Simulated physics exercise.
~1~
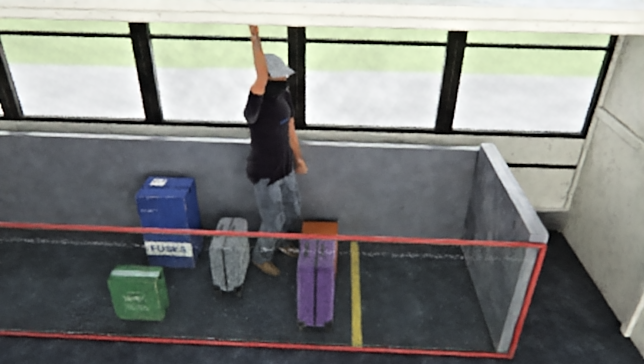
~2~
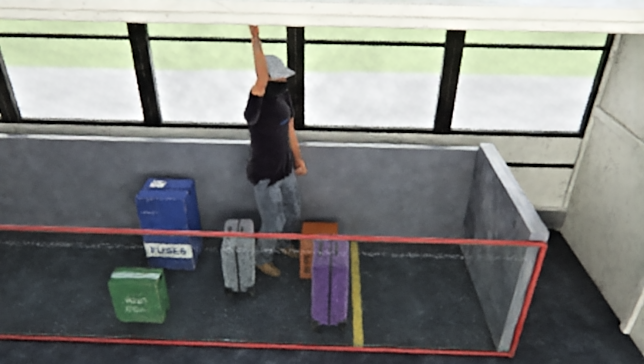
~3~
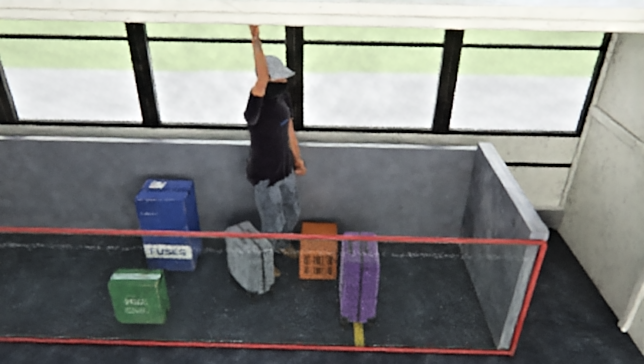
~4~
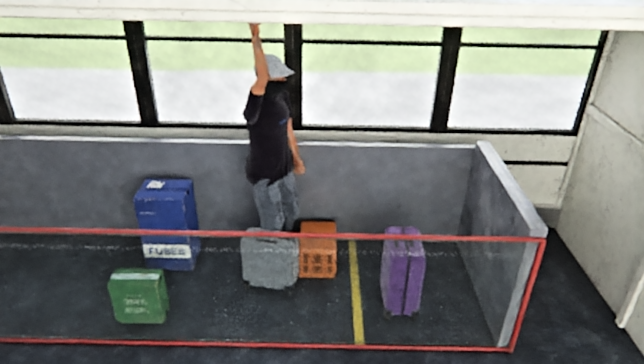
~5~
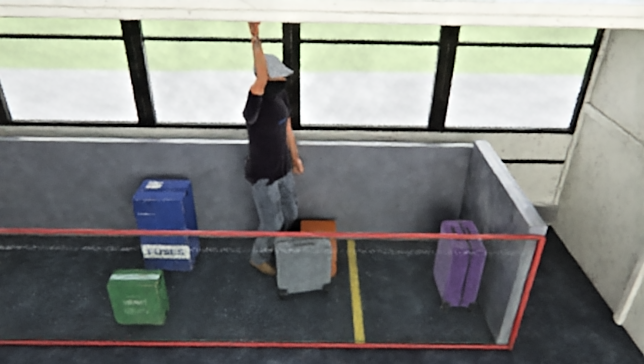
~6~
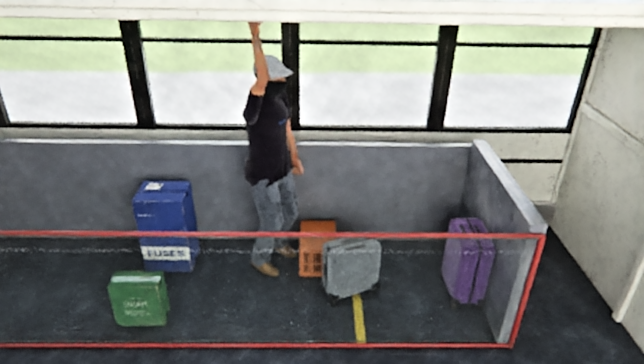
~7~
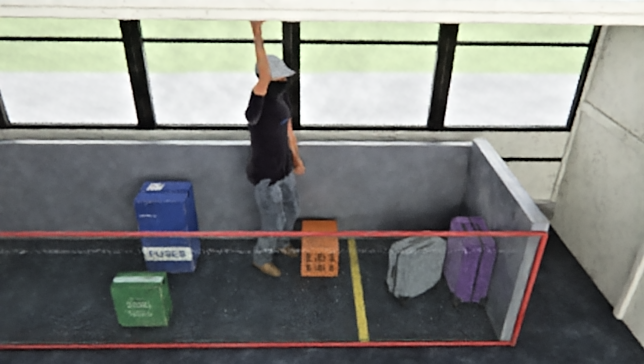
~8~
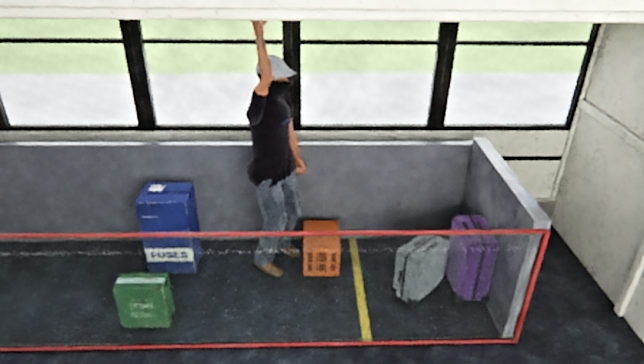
A purple case, then a grey one, rolls right past the yellow line and stops.
